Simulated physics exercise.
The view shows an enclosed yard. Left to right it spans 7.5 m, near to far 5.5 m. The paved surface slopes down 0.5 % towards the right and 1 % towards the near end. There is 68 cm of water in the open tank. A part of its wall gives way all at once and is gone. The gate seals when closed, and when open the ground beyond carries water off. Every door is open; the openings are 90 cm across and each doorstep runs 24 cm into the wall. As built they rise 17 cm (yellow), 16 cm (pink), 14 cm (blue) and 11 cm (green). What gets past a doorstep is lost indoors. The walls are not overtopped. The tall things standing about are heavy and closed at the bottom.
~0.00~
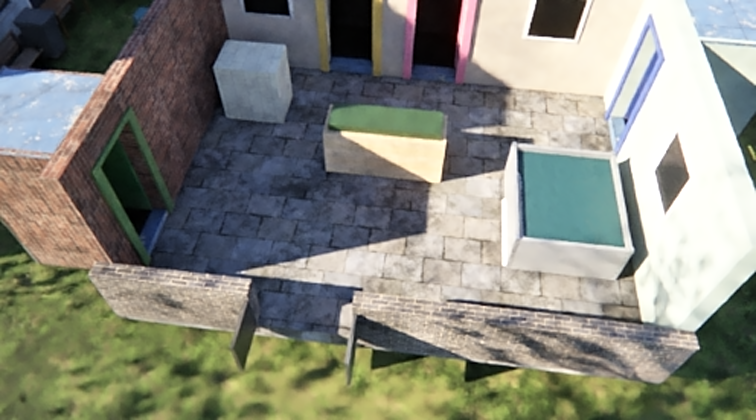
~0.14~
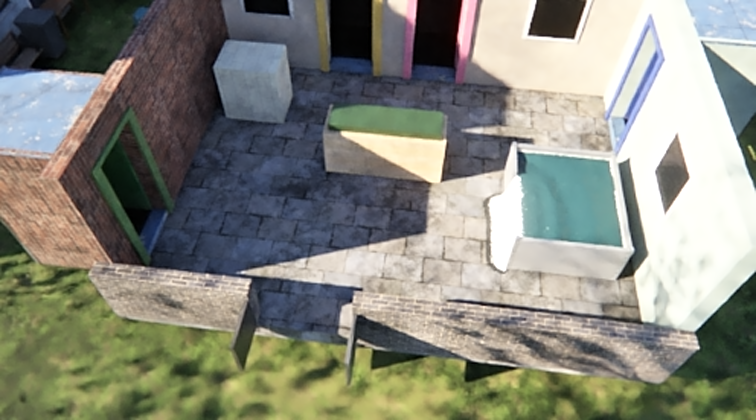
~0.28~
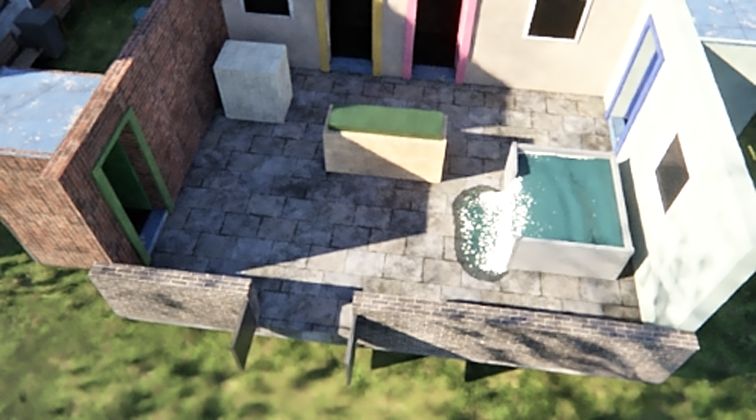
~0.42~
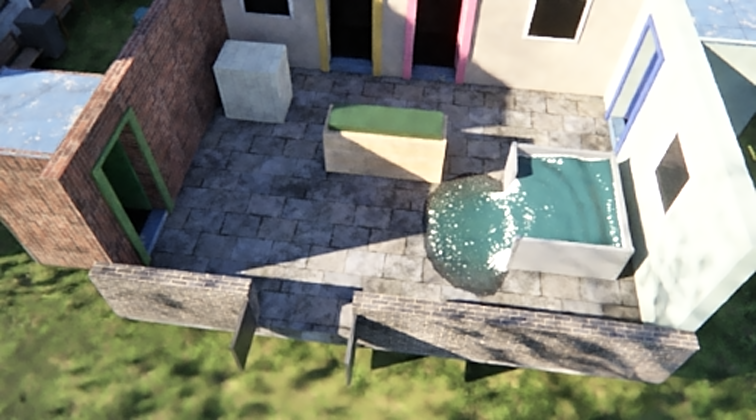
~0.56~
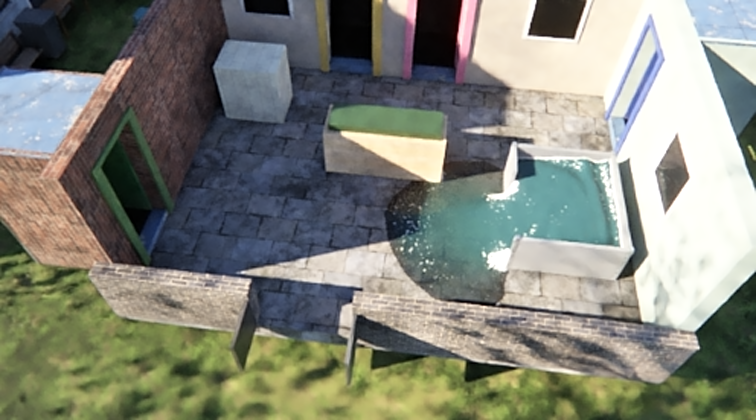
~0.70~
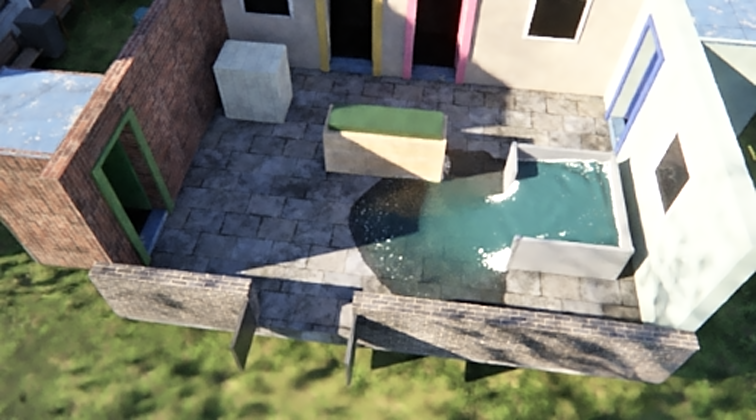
Walled paved yard with an open tank at right, its left side giving way and water pouring out, spreading leftward across the paving.
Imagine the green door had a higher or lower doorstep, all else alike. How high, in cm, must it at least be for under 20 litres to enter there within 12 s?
At least 19 cm or so.
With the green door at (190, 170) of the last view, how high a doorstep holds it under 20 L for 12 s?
About 16 cm.
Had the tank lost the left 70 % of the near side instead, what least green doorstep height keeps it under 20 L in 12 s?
Then roughly 10.0 cm.
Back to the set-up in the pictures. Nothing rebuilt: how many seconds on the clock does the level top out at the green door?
Near 3.2 s.
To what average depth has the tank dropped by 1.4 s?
Some 36 cm.
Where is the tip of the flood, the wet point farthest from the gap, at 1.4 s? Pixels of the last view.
Around (207, 231).
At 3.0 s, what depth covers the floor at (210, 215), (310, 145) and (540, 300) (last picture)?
In that order: 5, 0 and 0 cm.
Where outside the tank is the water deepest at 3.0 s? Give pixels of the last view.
At about (134, 294).
After 1.4 s water covers 35 % of the floor, deepest (31 cm) near (499, 245); it has not reached the green door.
After 3.0 s water covers 50 % of the floor, deepest (32 cm) near (134, 294); 25 cm at the green door, 24 litres in over its 11 cm doorstep.
After 12.0 s water covers 95 % of the floor, deepest (11 cm) near (589, 349); 3 cm at the green door, 106 litres in over its 11 cm doorstep.
At the green door as built, the water arrived by 1.7 s and peaked near 26 cm at 3.2 s.
With a doorstep of 16.5 cm, 36 litres would have come in within the 12 s; with 22.5 cm, 7 litres. So under 20 litres takes about 19 cm.
